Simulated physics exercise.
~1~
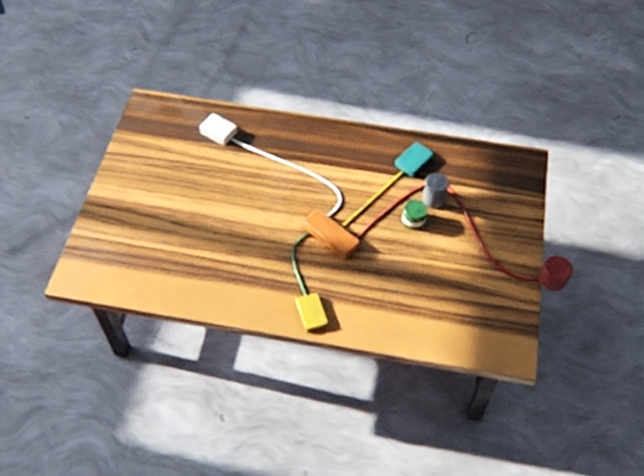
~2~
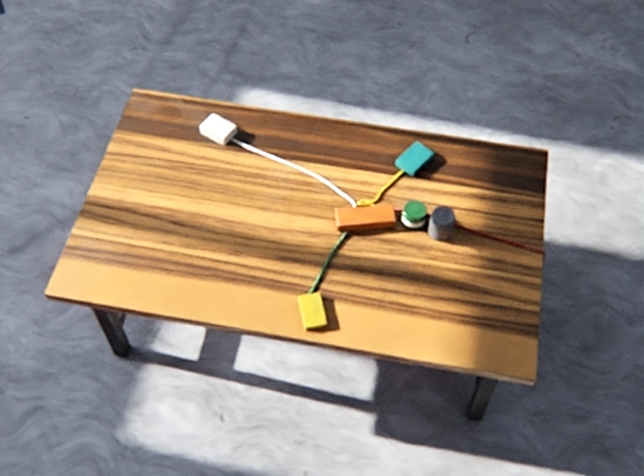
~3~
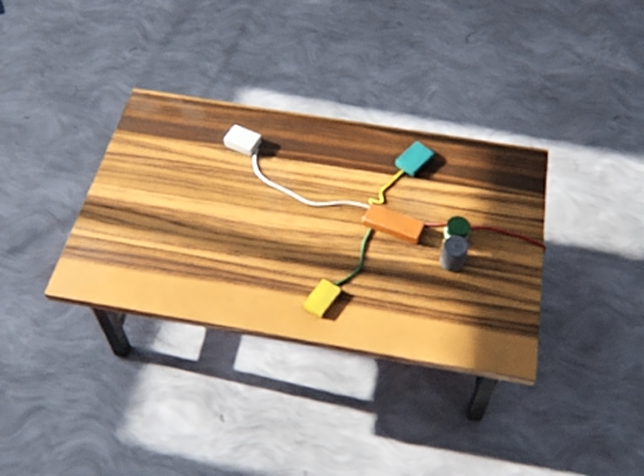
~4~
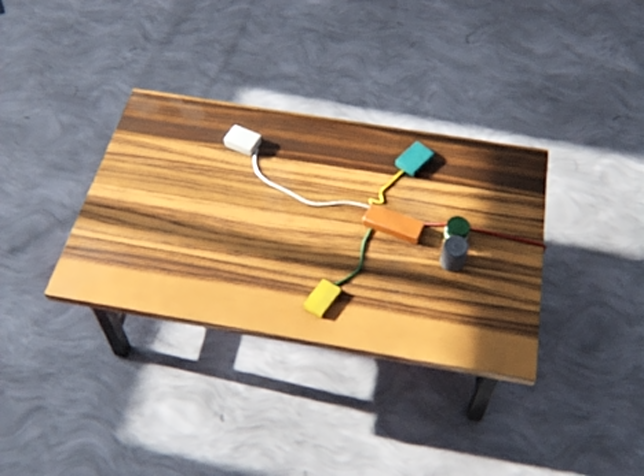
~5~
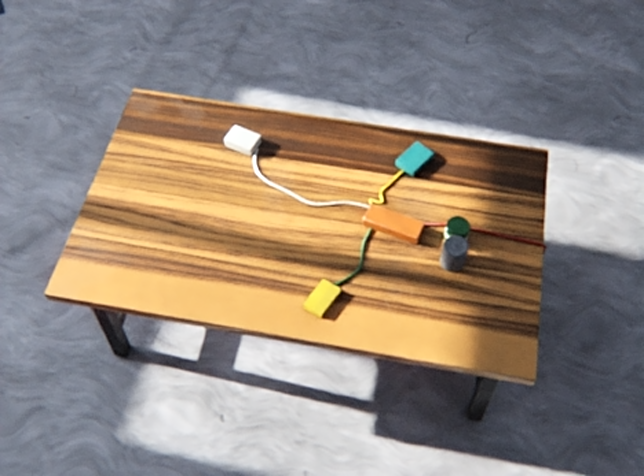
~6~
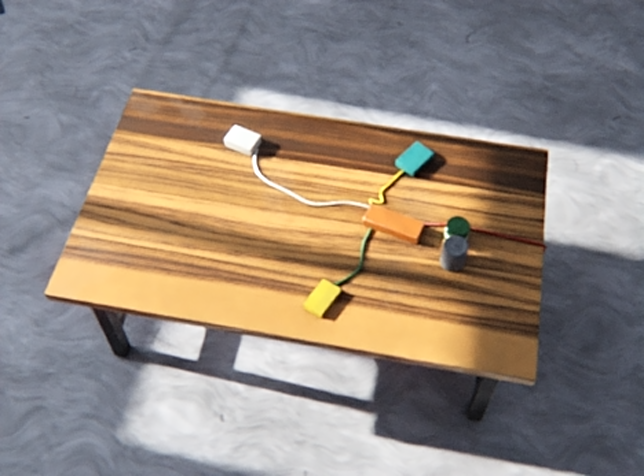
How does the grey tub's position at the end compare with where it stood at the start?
It ends up nearer the front edge of the table and slightly farther right, standing just in front of the green tin instead of behind it.
